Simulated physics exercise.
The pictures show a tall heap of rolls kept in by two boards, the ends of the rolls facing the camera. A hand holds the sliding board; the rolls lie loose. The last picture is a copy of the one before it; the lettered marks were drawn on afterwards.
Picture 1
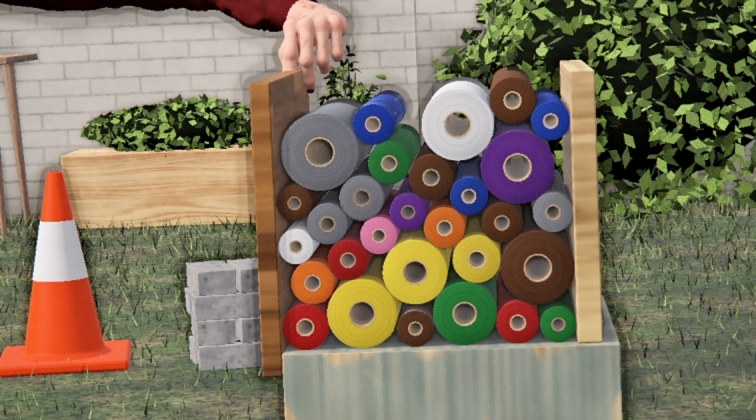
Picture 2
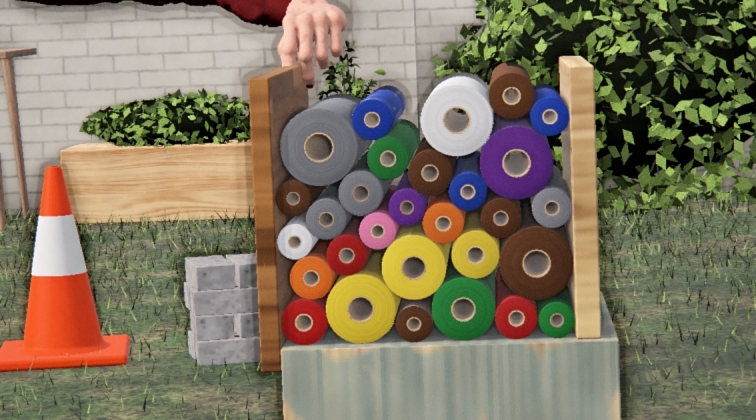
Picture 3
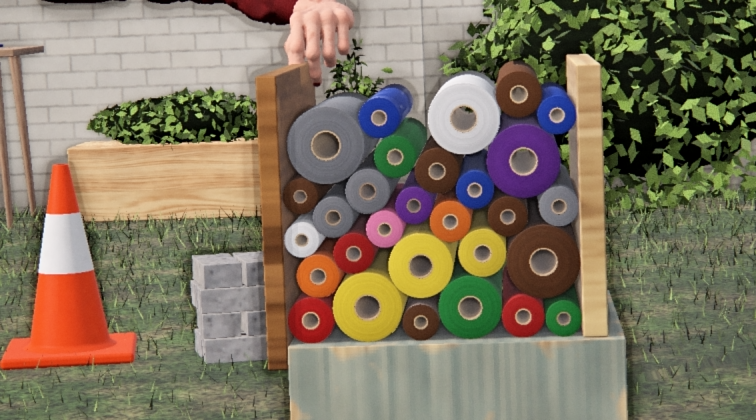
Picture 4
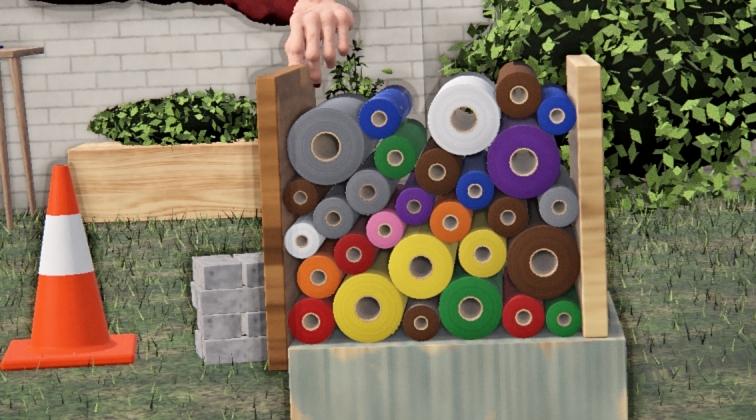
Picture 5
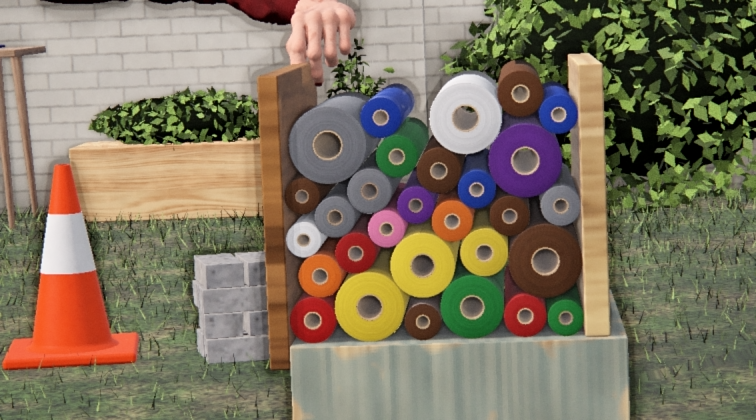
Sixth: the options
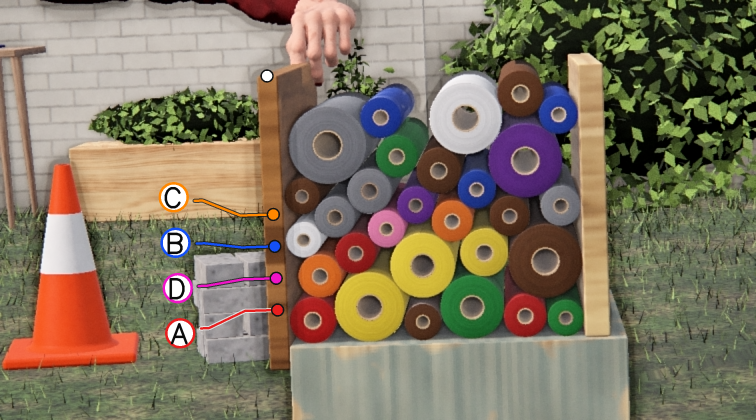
The view shifts slightly as a hand holds the left board beside still, colourful stacked rolls.
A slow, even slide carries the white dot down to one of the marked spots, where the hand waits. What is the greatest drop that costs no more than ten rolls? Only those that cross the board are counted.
The last mark within the limit is D.
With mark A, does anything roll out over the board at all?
At A: Yes.
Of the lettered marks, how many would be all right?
Three of the four.
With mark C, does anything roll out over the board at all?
No.
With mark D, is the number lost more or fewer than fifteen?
At D, fewer than fifteen.
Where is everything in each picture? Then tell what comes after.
In the first frame, a green roll (558, 324); a red roll (348, 260); an orange roll (444, 228).
In the second frame, an orange roll (443, 223); a purple roll (517, 163).
In the third frame, a white roll (464, 119); side board (293, 203).
In the fourth frame, a red roll (312, 321); a green roll (564, 319).
In the fifth frame, a red roll (356, 253); an orange roll (452, 221); a purple roll (526, 161).
On the marked copy, A at (277, 310); B at (274, 247); C at (273, 214); D at (276, 278); the white dot at (267, 76).
Following D. Soon after the start, top of the board (282, 164).
Later, top of the board (287, 264).
In the end, top of the board (287, 277), about seven out over the board.
As for the rest, A more than ten out over the board; B three out over the board; C none out over the board.
